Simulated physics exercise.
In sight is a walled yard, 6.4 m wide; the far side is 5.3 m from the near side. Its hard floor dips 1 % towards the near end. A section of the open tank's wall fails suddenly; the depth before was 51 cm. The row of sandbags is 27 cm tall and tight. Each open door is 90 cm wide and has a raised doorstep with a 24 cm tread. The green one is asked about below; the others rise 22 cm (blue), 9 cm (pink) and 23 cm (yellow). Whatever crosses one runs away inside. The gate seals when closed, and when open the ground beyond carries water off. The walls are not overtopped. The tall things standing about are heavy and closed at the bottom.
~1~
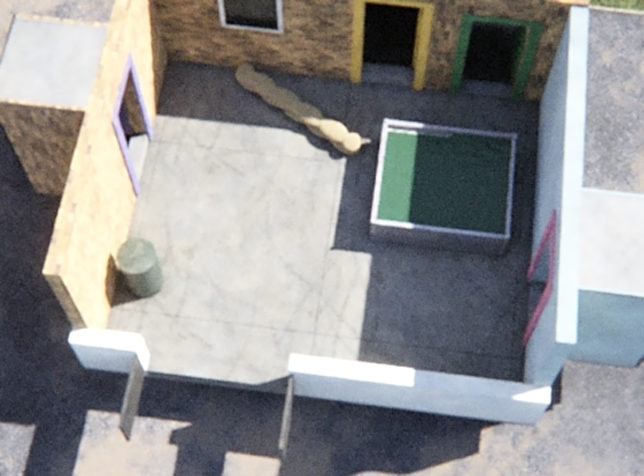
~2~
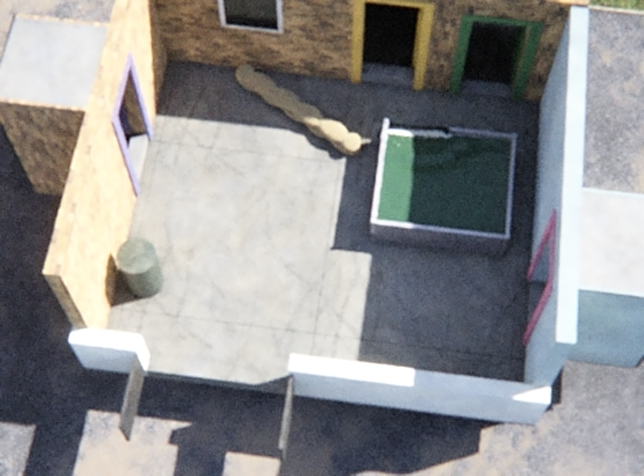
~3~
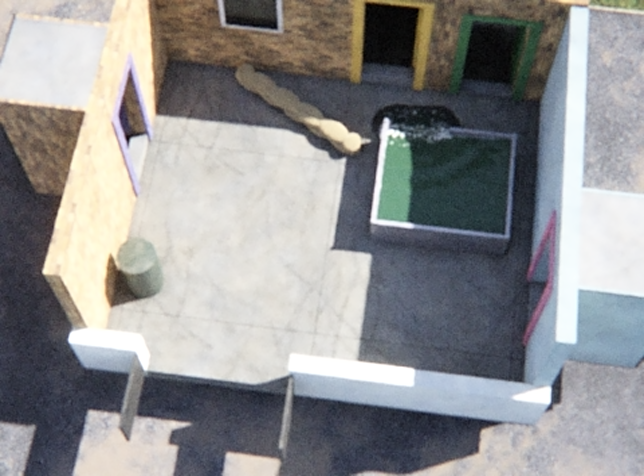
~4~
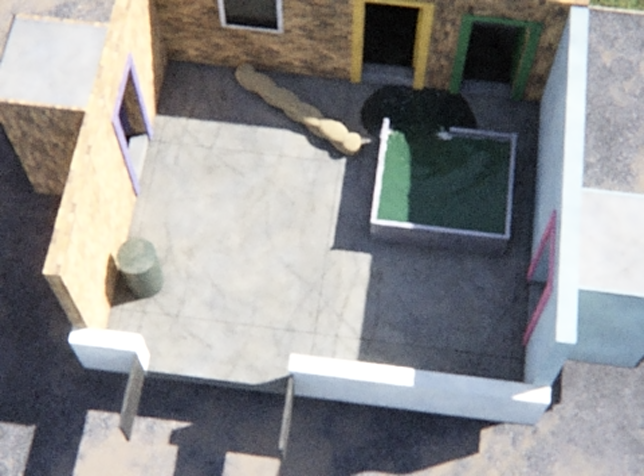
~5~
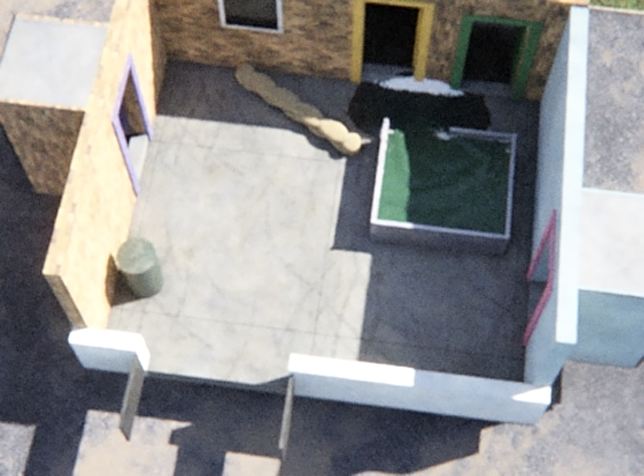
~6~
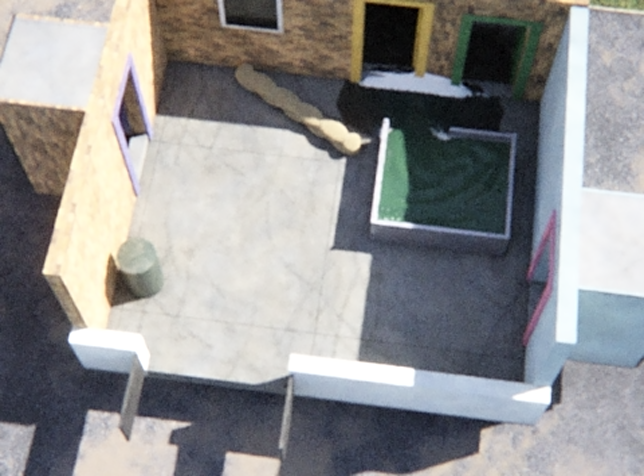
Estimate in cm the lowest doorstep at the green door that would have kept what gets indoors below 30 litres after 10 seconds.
Close to 10.5 cm is just enough.
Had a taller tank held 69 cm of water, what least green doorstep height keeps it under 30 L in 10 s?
Some 14.5 cm.
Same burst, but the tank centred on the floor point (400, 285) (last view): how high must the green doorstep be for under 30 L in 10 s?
About 8.5 cm.
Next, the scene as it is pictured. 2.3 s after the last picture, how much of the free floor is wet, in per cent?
Near 25 per cent is wet.
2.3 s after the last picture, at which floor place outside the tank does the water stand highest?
Around (250, 72).
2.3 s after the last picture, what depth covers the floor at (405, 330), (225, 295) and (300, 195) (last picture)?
Roughly 0, 0 and 0 cm, in turn.
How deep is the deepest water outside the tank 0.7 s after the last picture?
Up to some 36 cm.
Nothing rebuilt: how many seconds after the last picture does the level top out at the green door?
Near 6.0 s.
Then, 0.7 s after the last picture water covers 10 % of the floor, deepest (36 cm) near (418, 91); 11 cm at the green door, 8 litres in over its 5 cm doorstep.
Then, 2.3 s after the last picture water covers 25 % of the floor, deepest (37 cm) near (250, 72); 9 cm at the green door, 37 litres in over its 5 cm doorstep.
Then, 9.3 s after the last picture water covers 65 % of the floor, deepest (12 cm) near (536, 104); 10 cm at the green door, 142 litres in over its 5 cm doorstep.
At the green door as built, the water peaked near 12 cm, 5.9 s after the last picture.
With a doorstep of 9.5 cm, 44 litres would have come in within the 10 s; with 12.5 cm, 14 litres. So under 30 litres takes about 10.5 cm.
